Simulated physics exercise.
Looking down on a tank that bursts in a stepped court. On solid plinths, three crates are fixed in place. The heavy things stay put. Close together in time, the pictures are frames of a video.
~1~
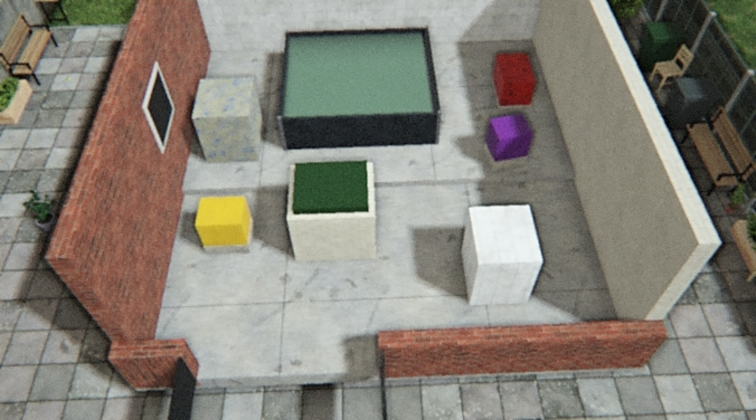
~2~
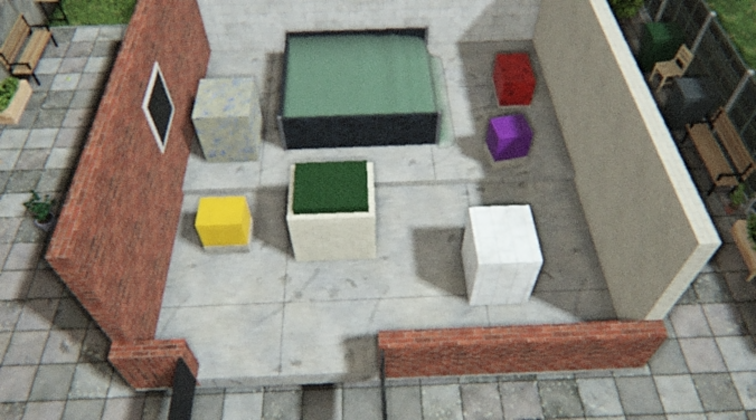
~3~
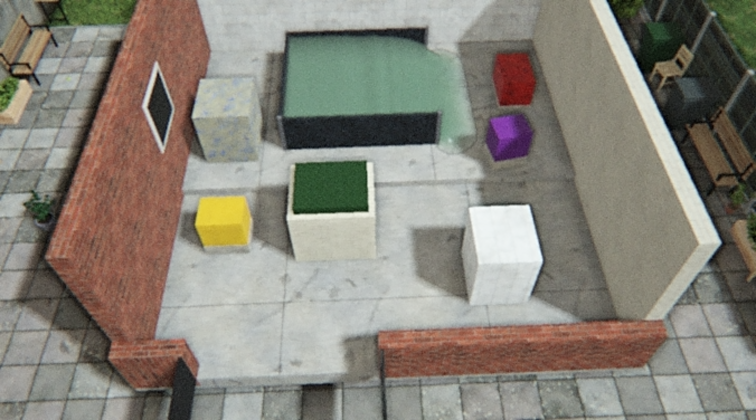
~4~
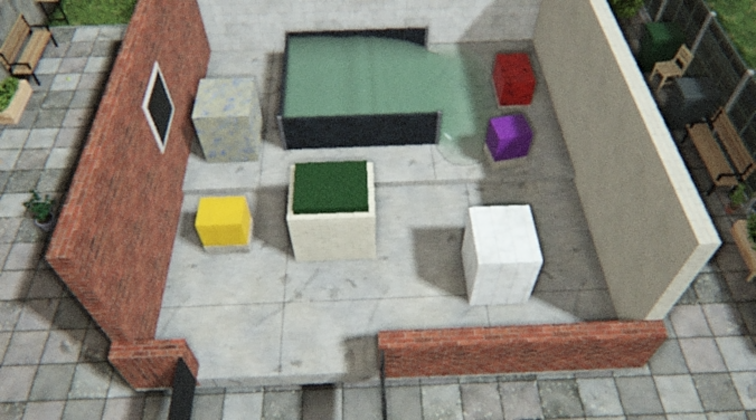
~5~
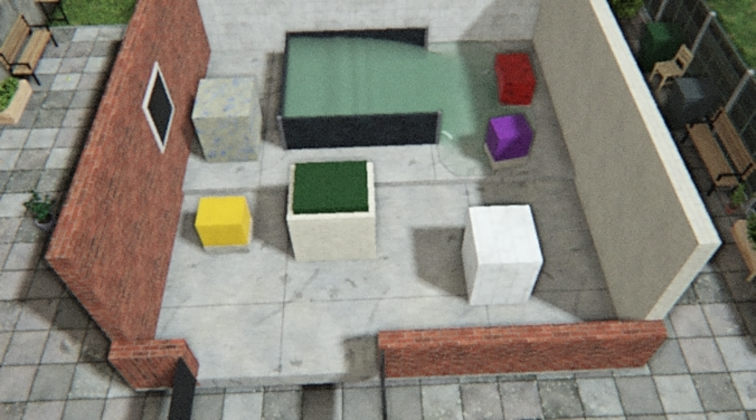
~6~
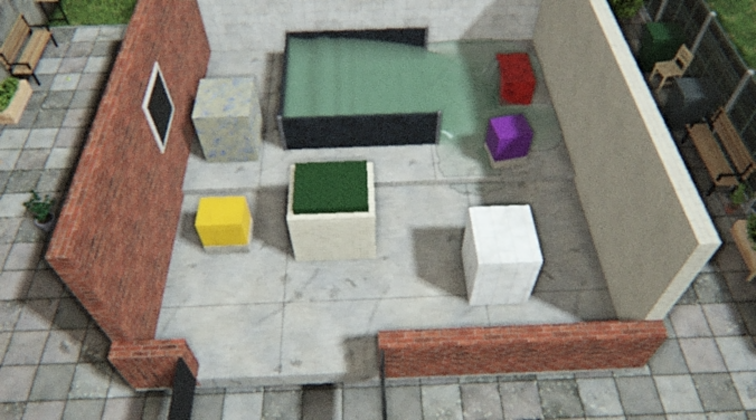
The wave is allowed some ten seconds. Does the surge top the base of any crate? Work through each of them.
The red crate gets touched by the water. The purple crate gets touched by the water. The yellow crate never gets touched by the water.
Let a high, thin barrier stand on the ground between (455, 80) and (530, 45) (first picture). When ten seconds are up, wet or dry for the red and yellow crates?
In short: Red crate takes water, yellow crate is spared.
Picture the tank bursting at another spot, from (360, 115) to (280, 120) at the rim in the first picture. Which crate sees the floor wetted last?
Last in line is the crate marked red.
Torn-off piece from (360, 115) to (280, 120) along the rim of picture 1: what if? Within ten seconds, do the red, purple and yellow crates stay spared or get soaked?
In that case the red crate is never flooded, the purple crate is never flooded and the yellow crate is flooded.
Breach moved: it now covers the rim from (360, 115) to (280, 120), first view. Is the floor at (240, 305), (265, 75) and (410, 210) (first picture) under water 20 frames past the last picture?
In that order: Flooded, clear, wet.
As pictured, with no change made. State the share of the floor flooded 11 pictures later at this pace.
About 35 percent.
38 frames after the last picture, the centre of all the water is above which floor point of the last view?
It's close to (412, 151).
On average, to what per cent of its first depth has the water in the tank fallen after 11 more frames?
Roughly 42 percent.
A moment on, water covers 25 % of the floor; the red crate water round its plinth, the purple crate water round its plinth, the yellow crate not reached.
Next, water covers 35 % of the floor; the red crate water round its plinth, the purple crate water round its plinth, the yellow crate not reached.
Then, water covers 50 % of the floor; the red crate water round its plinth, the purple crate water round its plinth, the yellow crate not reached.
Later, water covers 85 % of the floor; the red crate water round its plinth, the purple crate water round its plinth, the yellow crate water round its plinth.
In the end, water covers 90 % of the floor; the red crate was topped, the purple crate was topped, the yellow crate stayed above the water.
